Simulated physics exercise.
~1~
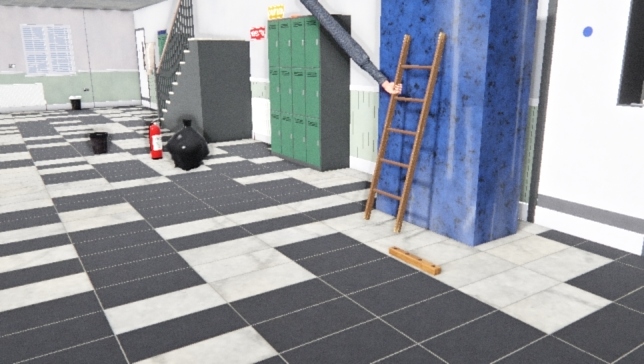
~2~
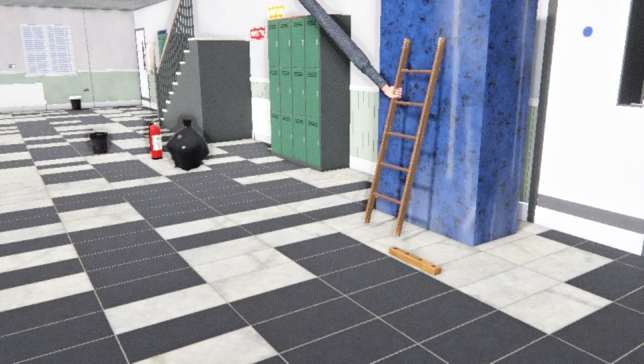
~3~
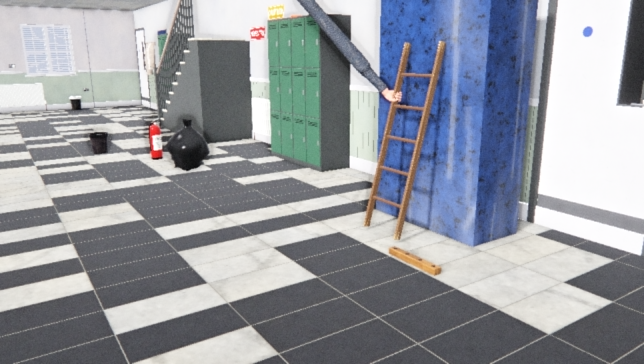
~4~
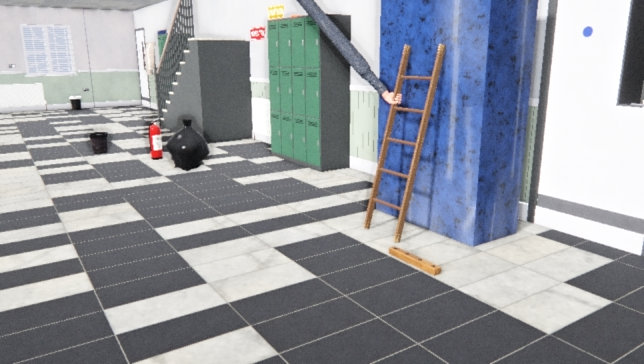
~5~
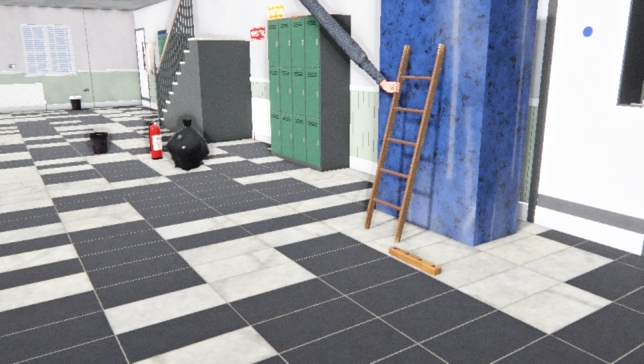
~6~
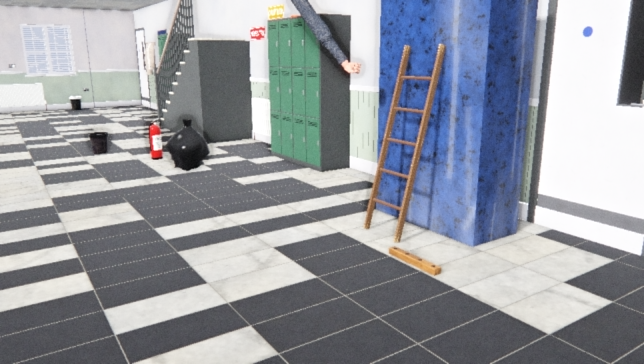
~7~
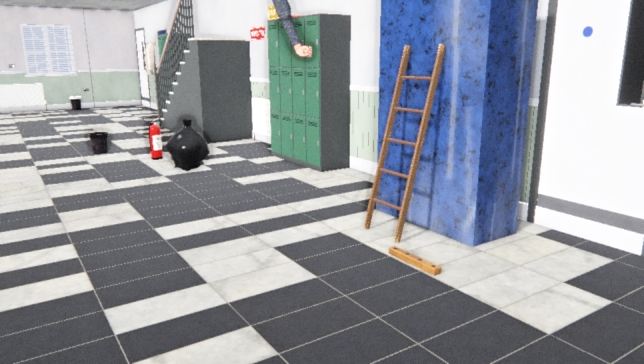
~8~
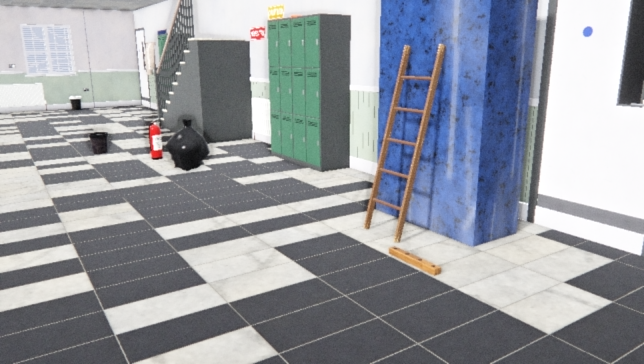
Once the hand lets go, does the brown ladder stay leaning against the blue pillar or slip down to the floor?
The brown ladder stays leaning against the blue pillar after the hand has let go and drawn away.
